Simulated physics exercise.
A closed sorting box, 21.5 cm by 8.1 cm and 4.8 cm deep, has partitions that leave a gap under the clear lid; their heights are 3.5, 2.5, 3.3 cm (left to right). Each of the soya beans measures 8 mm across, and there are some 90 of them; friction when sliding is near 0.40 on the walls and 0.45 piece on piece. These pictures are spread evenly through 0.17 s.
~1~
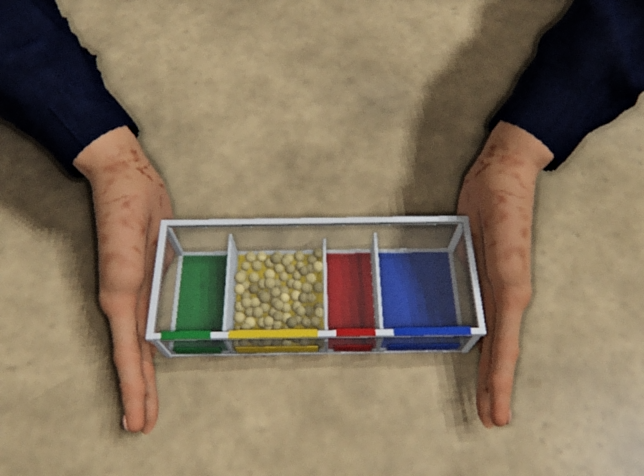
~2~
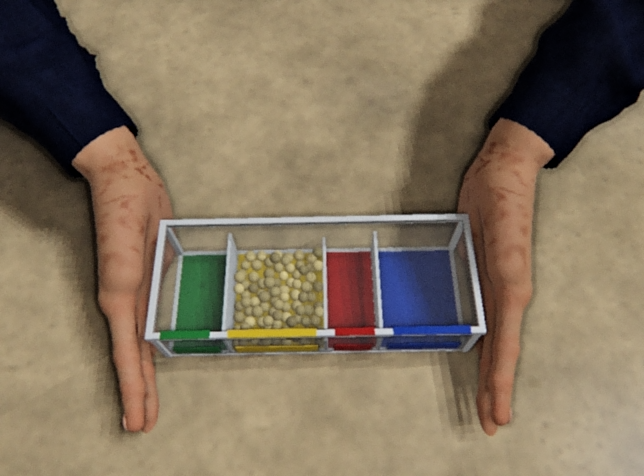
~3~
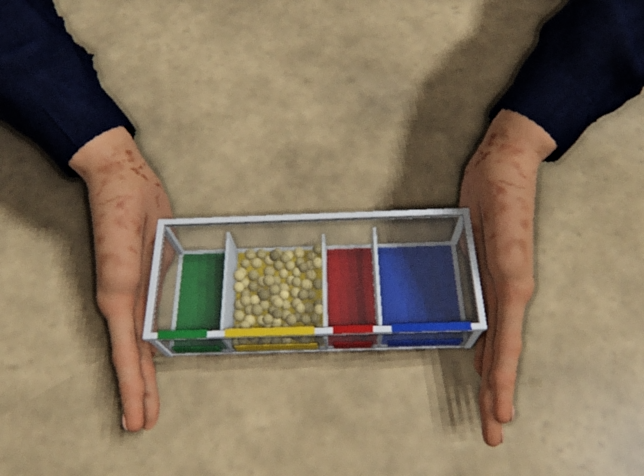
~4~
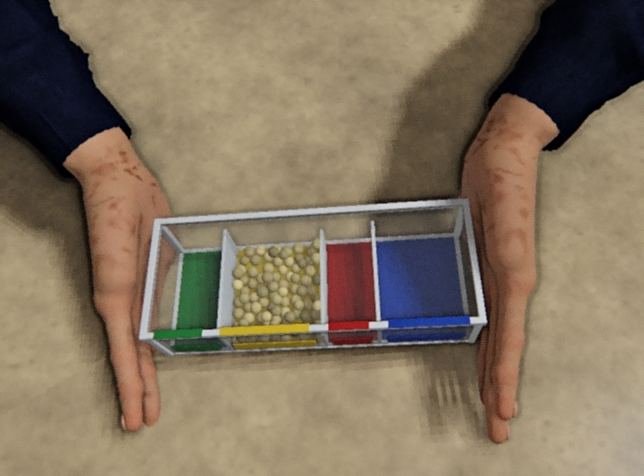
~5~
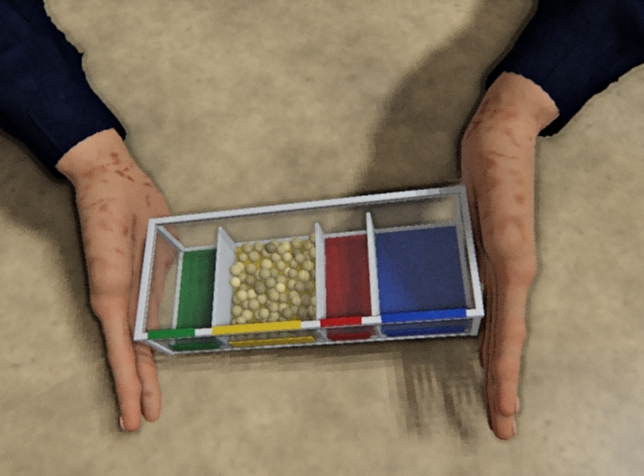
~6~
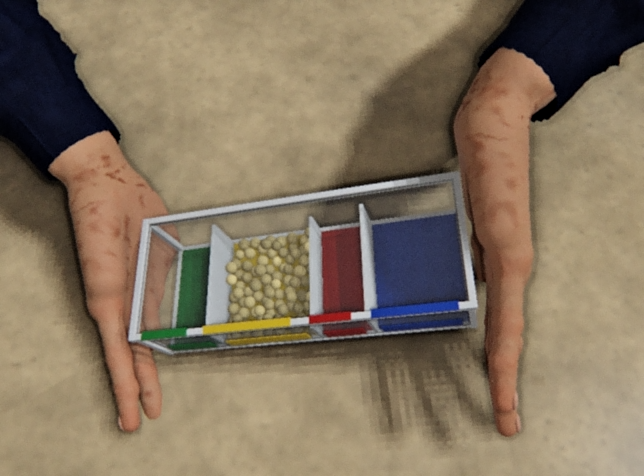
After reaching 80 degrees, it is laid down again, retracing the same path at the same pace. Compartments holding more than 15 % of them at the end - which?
Red no, blue no, green no, yellow yes.
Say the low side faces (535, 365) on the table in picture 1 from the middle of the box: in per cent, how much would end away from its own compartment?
The share comes to about 50 in a hundred.
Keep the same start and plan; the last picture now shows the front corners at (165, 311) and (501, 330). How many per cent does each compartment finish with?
Red = 25 %; blue = 20 %; green = 0 %; yellow = 55 %.
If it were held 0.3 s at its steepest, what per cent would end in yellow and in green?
That would leave yellow with 90 percent and green with 10 percent.
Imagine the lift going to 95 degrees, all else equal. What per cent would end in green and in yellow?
Green: 30; yellow: 70 (per cent).
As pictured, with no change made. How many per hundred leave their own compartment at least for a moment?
That share comes to about 5 per cent.
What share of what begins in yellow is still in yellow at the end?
About 100 per cent.
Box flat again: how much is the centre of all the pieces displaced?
I'd put it at close to 2.0 cm.
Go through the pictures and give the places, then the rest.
Box tilt 0 degrees, front corners at (154, 334) and (478, 329); yellow 100 %, in the first picture.
Box tilt 1 degrees, front corners at (153, 334) and (478, 328), in the second picture.
Box tilt 3 degrees, front corners at (151, 334) and (479, 324), in the third picture.
Box tilt 6 degrees, front corners at (147, 334) and (479, 318), lowest corner left front, in the fourth picture.
Box tilt 11 degrees, front corners at (142, 334) and (476, 310), lowest corner left front, in the fifth picture.
Box tilt 16 degrees, front corners at (137, 335) and (469, 302), lowest corner left front; yellow 100 %, in the sixth picture.
Then, 0.53 s after the last picture, tilt 80 degrees; yellow 100 %.
Then, 0.88 s after the last picture, tilt 34 degrees; green 5 %, yellow 95 %.
Then, 1.33 s after the last picture, tilt 0 degrees; green 5 %, yellow 95 %.
In the end, red 0 %, blue 0 %, green 5 %, yellow 95 %.
